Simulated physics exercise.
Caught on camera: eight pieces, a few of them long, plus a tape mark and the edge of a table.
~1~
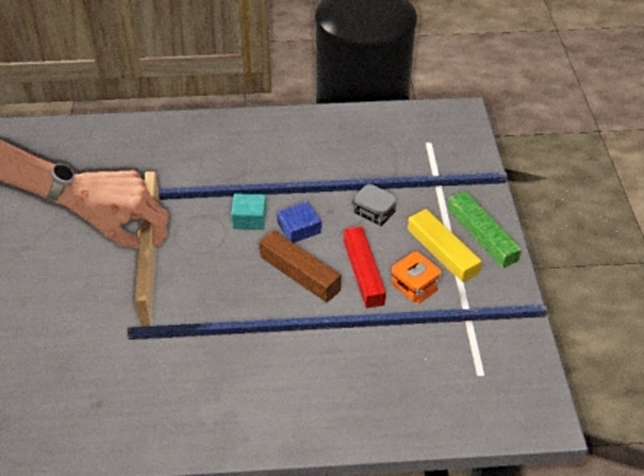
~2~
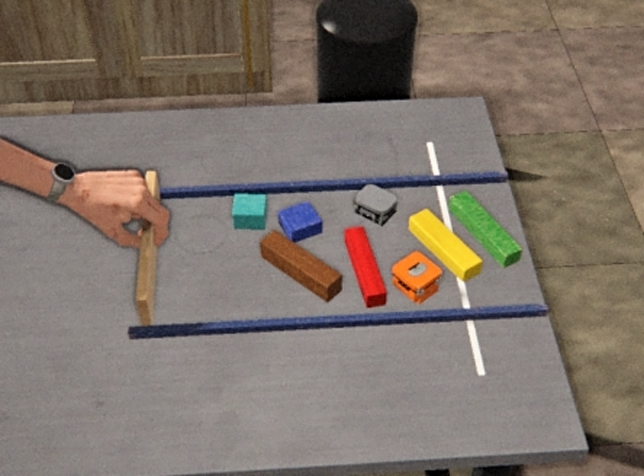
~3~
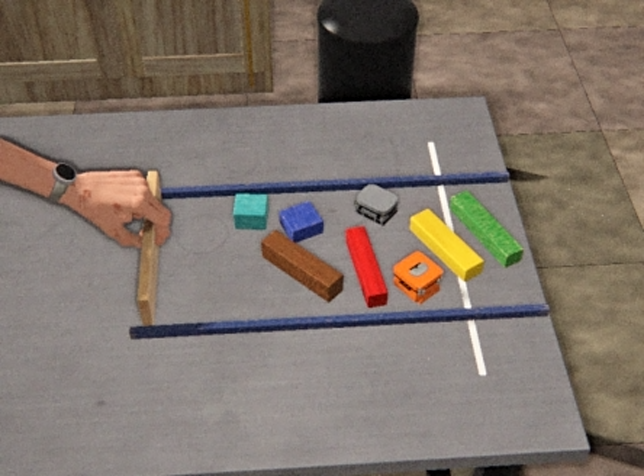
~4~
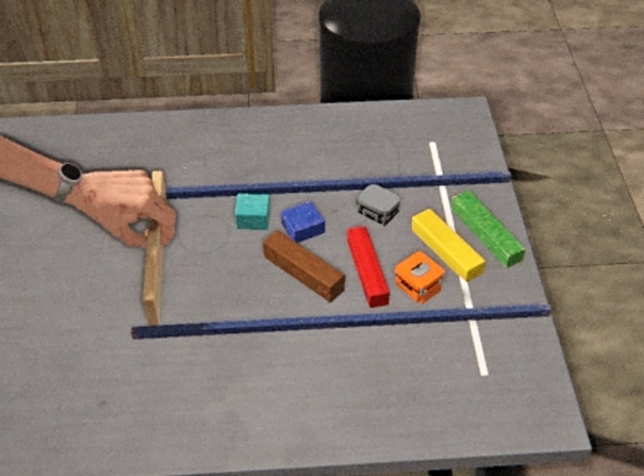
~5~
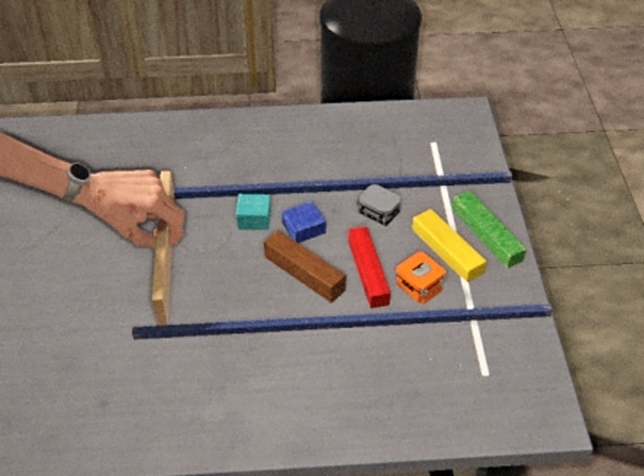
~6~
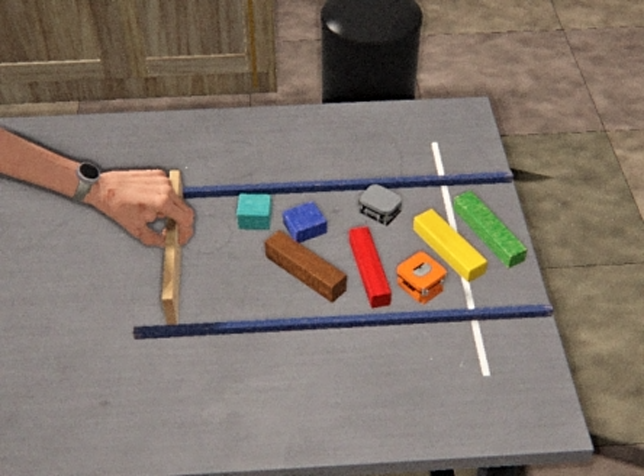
At first, a hand holds a wooden board upright at the left end of two blue rails, with eight colorful pieces spread between them and a white tape line at the right. The hand then slides the board slightly rightward, still short of the pieces, which stay in place.
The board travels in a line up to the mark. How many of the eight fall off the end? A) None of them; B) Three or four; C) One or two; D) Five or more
C, one or two.
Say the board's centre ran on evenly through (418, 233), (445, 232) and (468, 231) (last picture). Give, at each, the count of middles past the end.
Counts per position: 0 / 1 / 2.
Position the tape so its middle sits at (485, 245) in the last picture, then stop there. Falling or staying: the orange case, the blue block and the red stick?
One by one: The orange case topples, the blue block holds its spot, the red stick holds its spot.
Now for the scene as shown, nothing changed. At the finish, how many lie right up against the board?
At rest, 2 are in contact.
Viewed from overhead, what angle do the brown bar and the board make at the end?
It measures close to 0 degrees.
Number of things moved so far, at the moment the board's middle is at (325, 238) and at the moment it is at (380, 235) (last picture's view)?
The first number is 4, the next one 7.
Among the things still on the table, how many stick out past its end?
The count is 2.
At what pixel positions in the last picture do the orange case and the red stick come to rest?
The orange case ends up near (533, 281), and the red stick near (497, 269).
Early on, none off yet; green bar at rest near (489, 228); yellow stick at rest near (450, 245); orange case at rest near (421, 278).
A while later, none off yet; green bar at rest near (489, 228); yellow stick at rest near (452, 244); orange case travelled about its own width near (445, 279).
Finally, the number that fall off is one or two; lost, green bar.
